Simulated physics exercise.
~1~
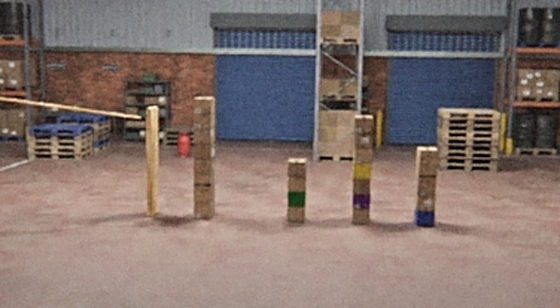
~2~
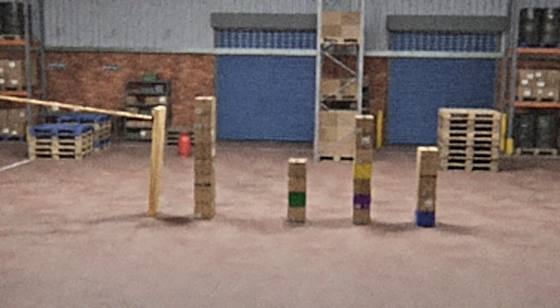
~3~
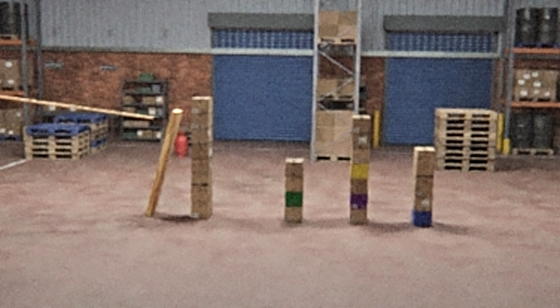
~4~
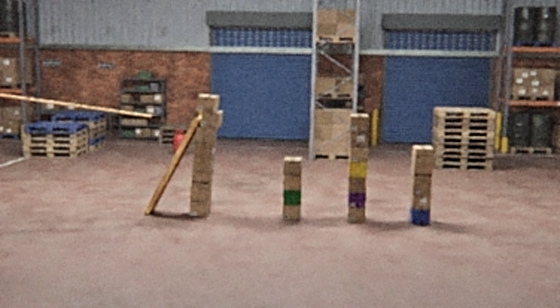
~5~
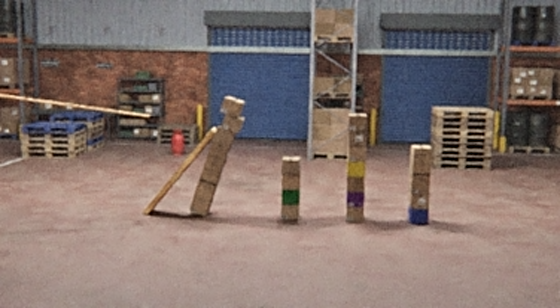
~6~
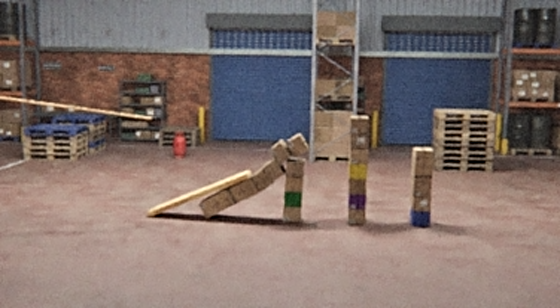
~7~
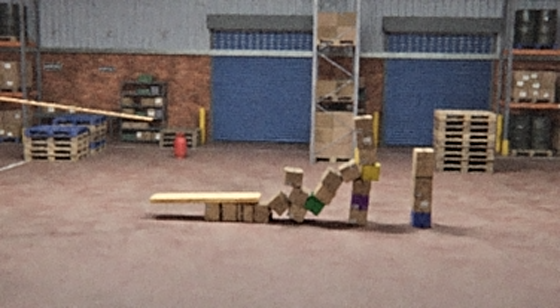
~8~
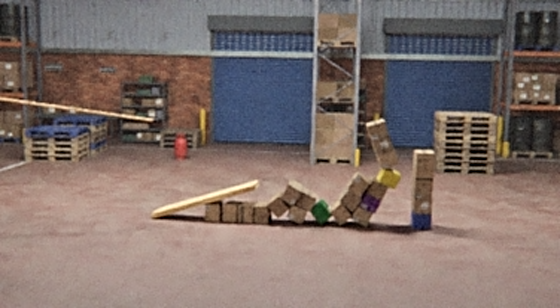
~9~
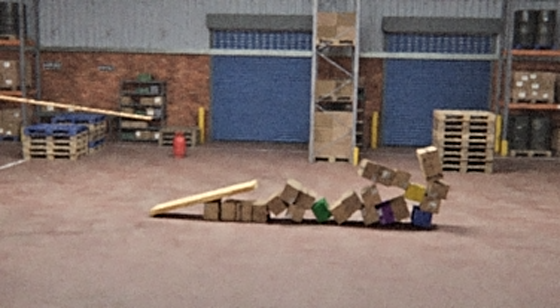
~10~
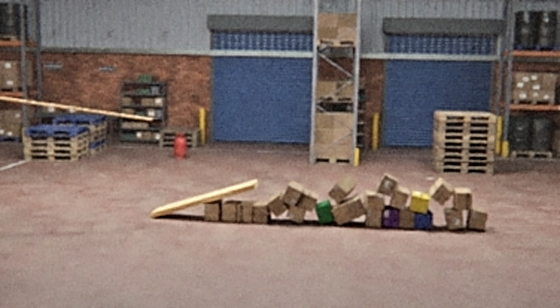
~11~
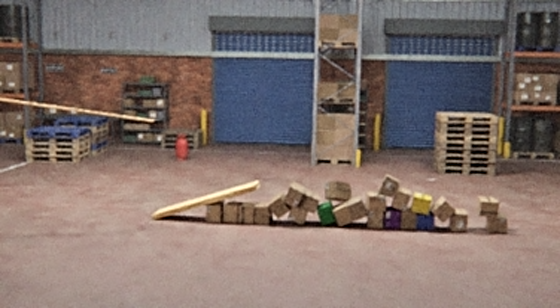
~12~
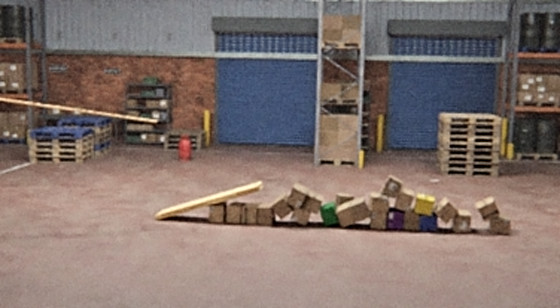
The clip opens in a warehouse, where an upright wooden board stands at the left of a row of four carton stacks of differing heights, with a long pole reaching in from the left. The board tips to the right and leans against the tall first stack. That stack bends over and topples into the short one with the green carton, while the board drops almost flat. The next stack, holding yellow and purple cartons, buckles rightward and knocks down the last. Finally, the cartons lie still in a low, jumbled line, the yellow one fallen among them and the board resting aslant at the left.
